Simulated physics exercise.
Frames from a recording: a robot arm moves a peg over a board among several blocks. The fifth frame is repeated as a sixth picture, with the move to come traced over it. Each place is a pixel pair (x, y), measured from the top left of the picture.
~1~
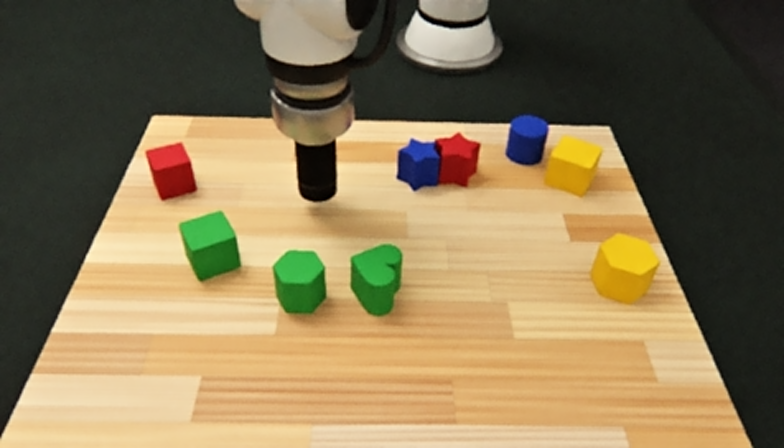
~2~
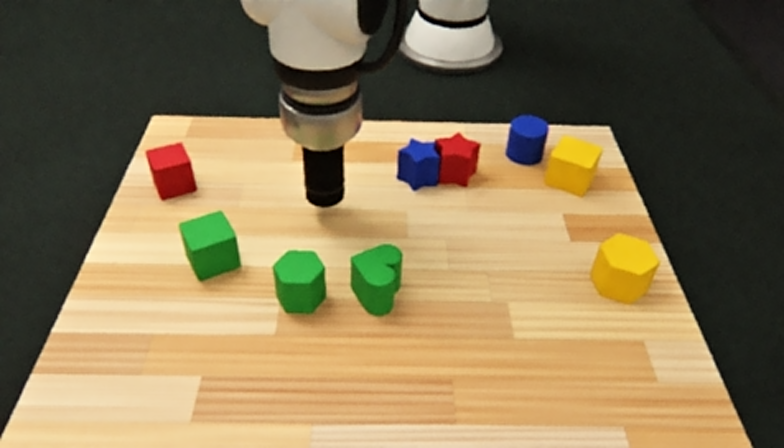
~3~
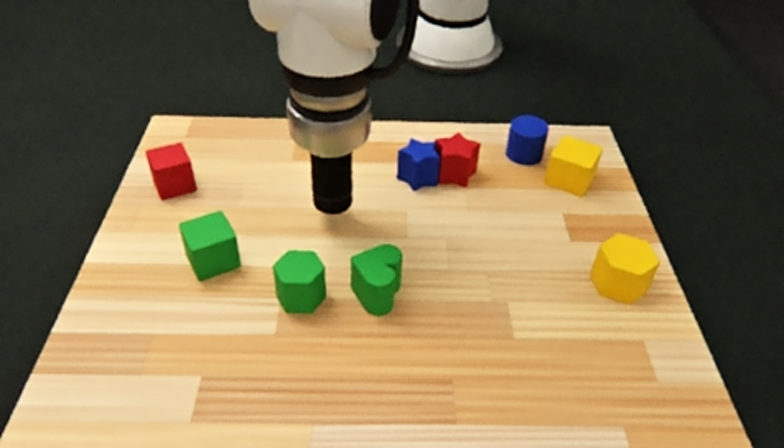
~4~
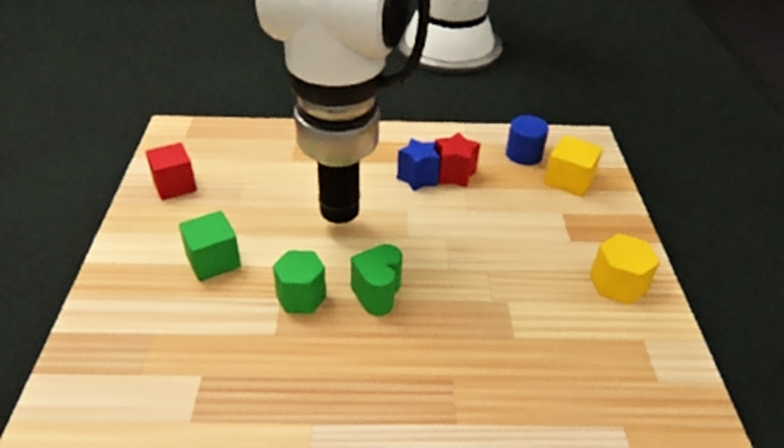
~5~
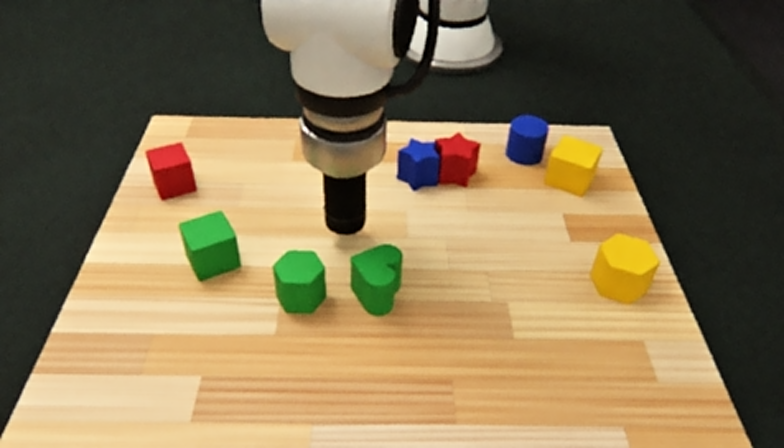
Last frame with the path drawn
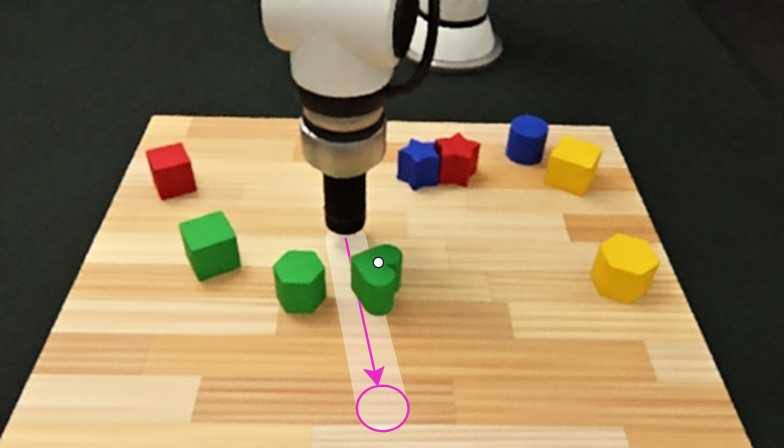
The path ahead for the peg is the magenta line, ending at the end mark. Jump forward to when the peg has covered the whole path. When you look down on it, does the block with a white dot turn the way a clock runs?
It seems not.
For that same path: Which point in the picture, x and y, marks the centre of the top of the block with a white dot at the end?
Most likely (418, 309).
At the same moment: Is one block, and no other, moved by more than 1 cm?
That would be a yes.
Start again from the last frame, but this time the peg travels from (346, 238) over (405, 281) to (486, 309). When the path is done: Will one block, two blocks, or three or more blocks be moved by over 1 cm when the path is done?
The number of blocks that move over 1 cm is one.
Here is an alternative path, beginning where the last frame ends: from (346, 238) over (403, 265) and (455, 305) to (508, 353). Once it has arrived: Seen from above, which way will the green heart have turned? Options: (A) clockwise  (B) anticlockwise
I choose A.
Path on the board, straight from (346, 238) to (383, 408); the dot is on the green heart.
On the path given first. One third of the way, peg (356, 271); green heart (390, 279), turned 20° anticlockwise.
Two thirds of the way, peg (369, 327); green heart (417, 309), turned 65° anticlockwise.
At the end, peg (383, 392); green six-sided block in place; green heart (418, 309), turned 70° anticlockwise.
